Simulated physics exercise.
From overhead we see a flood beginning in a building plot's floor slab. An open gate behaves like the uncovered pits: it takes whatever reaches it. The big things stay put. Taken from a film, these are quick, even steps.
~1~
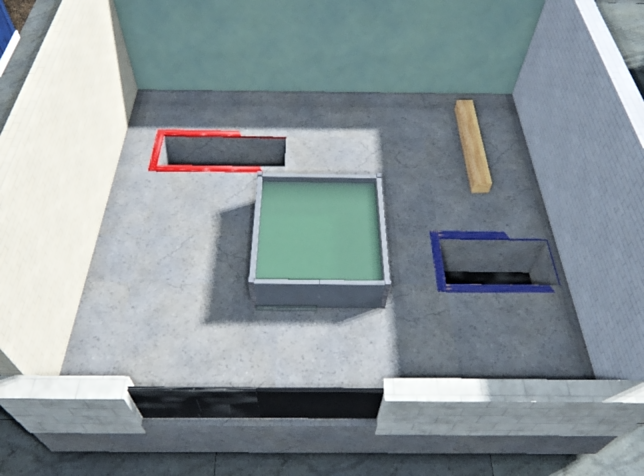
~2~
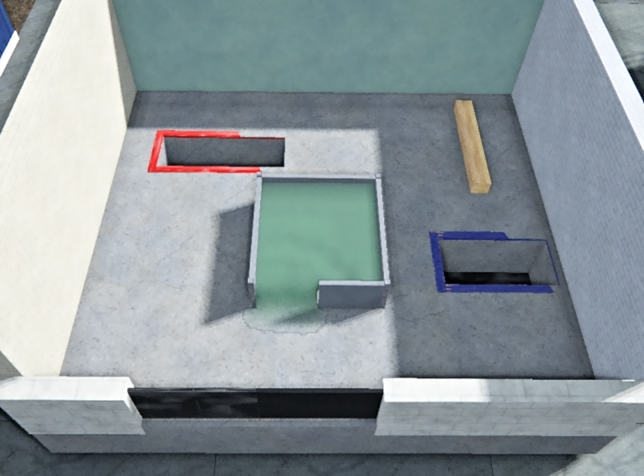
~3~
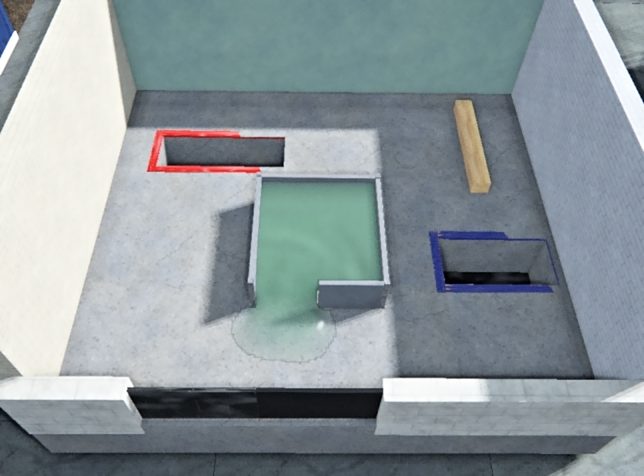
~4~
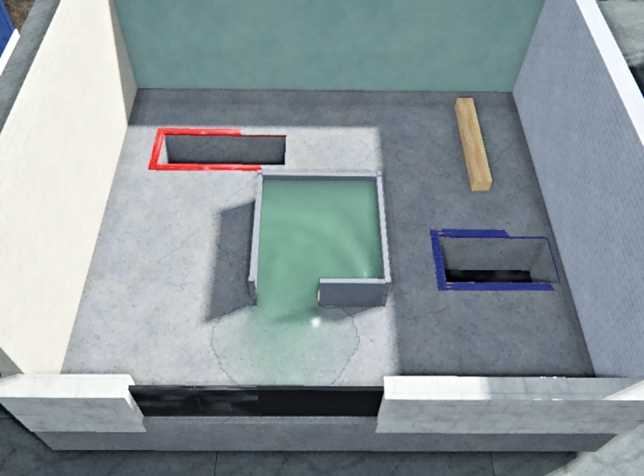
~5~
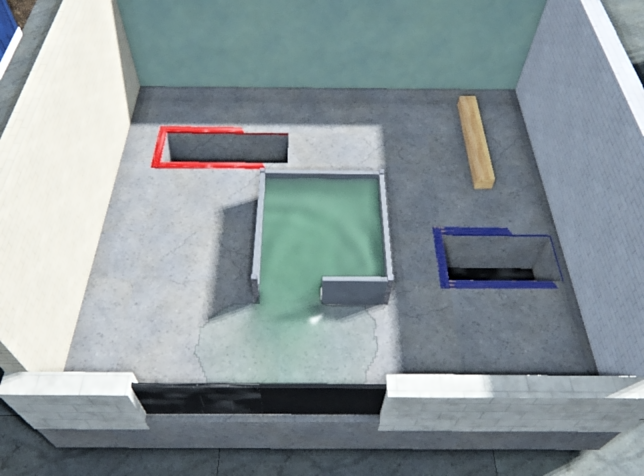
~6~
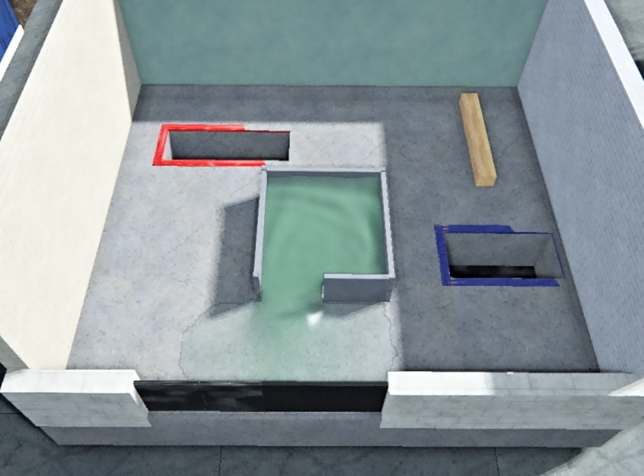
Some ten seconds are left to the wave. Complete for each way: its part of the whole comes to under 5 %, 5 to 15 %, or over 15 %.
The gate's part comes to under 5 %; the red pit's part comes to over 15 %; the blue pit's part comes to over 15 %.
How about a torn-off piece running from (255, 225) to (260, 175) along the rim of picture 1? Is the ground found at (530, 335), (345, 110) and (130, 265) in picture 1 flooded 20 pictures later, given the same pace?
First spot spared, second spot spared, third spot submerged.
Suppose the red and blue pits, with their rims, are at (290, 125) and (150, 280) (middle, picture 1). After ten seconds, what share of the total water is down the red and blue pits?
My answer: Red gets 0 percent, blue gets 40 percent.
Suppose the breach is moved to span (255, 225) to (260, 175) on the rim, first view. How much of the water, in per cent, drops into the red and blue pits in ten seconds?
For red it's about 30 per cent, and for blue about 2 per cent.
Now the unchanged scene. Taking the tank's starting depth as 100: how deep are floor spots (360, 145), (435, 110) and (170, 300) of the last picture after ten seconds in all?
First spot 2 %, second 0 %, third 4 %.
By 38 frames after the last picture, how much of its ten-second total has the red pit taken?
Roughly 35 percent.
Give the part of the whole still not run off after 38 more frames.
Estimate: Near 82 %.
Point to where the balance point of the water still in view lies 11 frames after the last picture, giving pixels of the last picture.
I'd mark it close to (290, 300).
A moment on, water covers 15 % of the floor; the gate 0 %, the red pit 0 %, the blue pit 0 %.
Next, water covers 25 % of the floor; the gate 0 %, the red pit 0 %, the blue pit 0 %.
Then, water covers 40 % of the floor; the gate 0 %, the red pit 0 %, the blue pit 2 %.
Later, water covers 55 % of the floor; the gate 0 %, the red pit 7 %, the blue pit 11 %.
In the end, water covers 65 % of the floor; the gate 0 %, the red pit 21 %, the blue pit 19 %.
